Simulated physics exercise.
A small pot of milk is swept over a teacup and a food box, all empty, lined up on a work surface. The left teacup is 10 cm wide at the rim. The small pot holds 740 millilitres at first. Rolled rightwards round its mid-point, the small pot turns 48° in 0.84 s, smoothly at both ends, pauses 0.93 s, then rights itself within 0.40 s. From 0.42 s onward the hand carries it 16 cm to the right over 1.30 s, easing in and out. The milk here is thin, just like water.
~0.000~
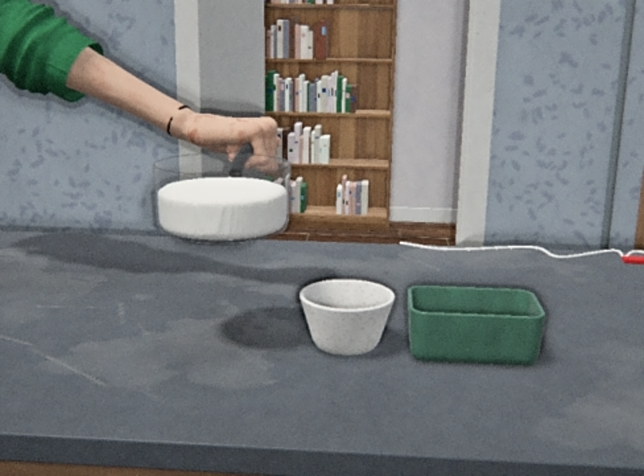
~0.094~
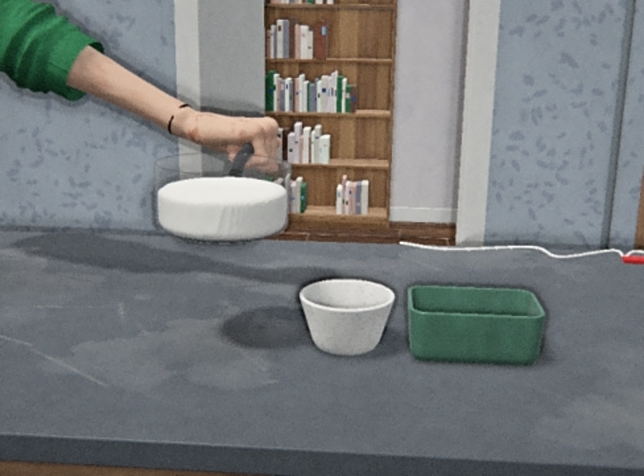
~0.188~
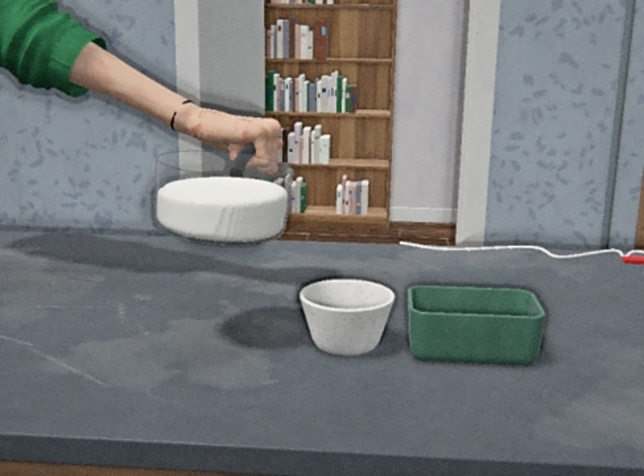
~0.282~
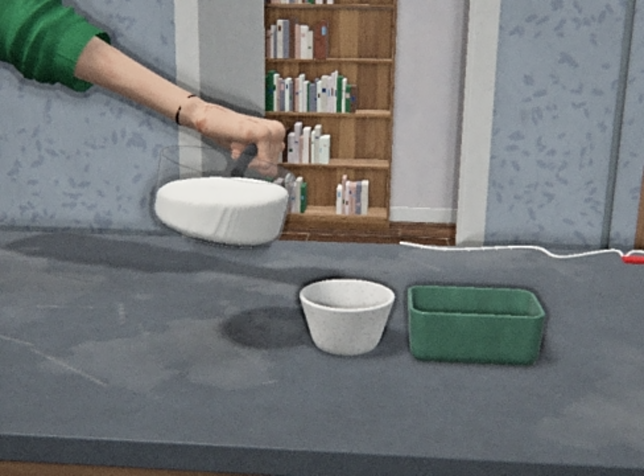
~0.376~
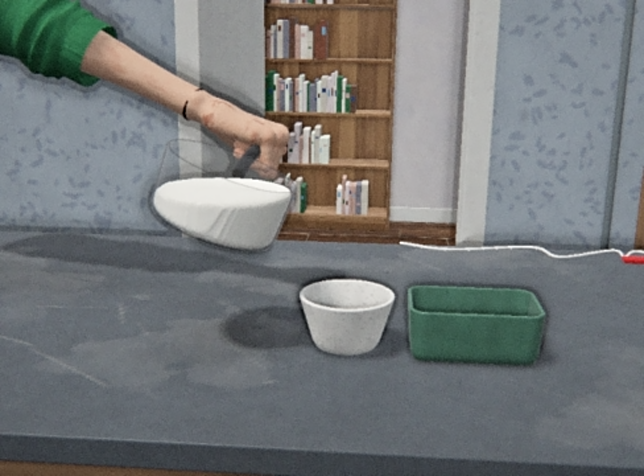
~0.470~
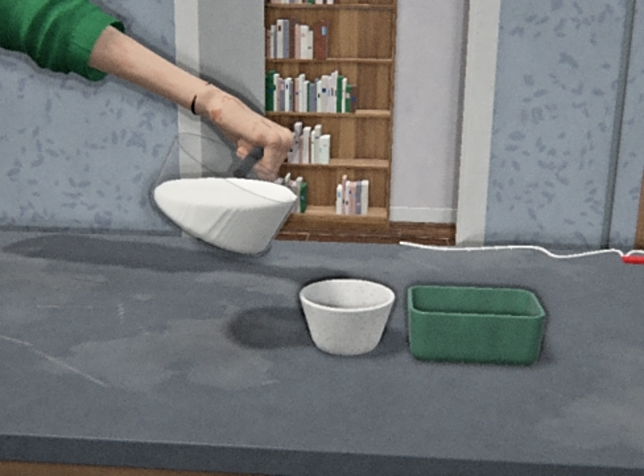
A hand in a green sleeve, reaching in from the upper left, holds a clear small pot of white milk above a dark grey work surface, seen from the front and slightly above. Below and to the right sit a white teacup and a green rectangular food box, with a bookcase and patterned blue walls behind. The pot, level at first, gradually tilts rightwards while the camera stays still.
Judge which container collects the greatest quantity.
Number three.
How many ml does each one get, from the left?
About 110 ml on the left and 200 ml on the right.
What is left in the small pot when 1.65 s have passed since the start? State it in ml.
Liquid remaining: Approx. 300 ml.
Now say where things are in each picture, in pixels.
In the first frame, tilt 0°; pouring edge (289, 167); surface from (162, 187) to (287, 191); the left teacup's rim runs from (301, 294) to (393, 298); the right food box's rim runs from (410, 300) to (538, 305).
In the second frame, tilt 1°; pouring edge (290, 169); surface from (163, 187) to (287, 191).
In the third frame, tilt 6°; pouring edge (291, 174); surface from (162, 186) to (287, 192).
In the fourth frame, tilt 12°; pouring edge (293, 182); surface from (162, 186) to (289, 192).
In the fifth frame, tilt 20°; pouring edge (295, 191); surface from (161, 187) to (292, 193).
In the sixth frame, tilt 28°; pouring edge (295, 202); surface from (158, 185) to (297, 194).
By 0.94 s the tilt is 48° and from the left they hold 120 ml, 0 ml, the small pot 485 ml, and 0 ml is on the work surface.
By 1.29 s the tilt is 48° and from the left they hold 110 ml, 85 ml, the small pot 365 ml, and 135 ml is on the work surface.
By 1.65 s the tilt is 48° and from the left they hold 110 ml, 165 ml, the small pot 305 ml, and 135 ml is on the work surface.
By 2.05 s the tilt is 10° and from the left they hold 110 ml, 200 ml, the small pot 285 ml, and 140 ml is on the work surface.
At rest from the left they hold 110 ml, 200 ml, the small pot 285 ml, and 140 ml is on the work surface.
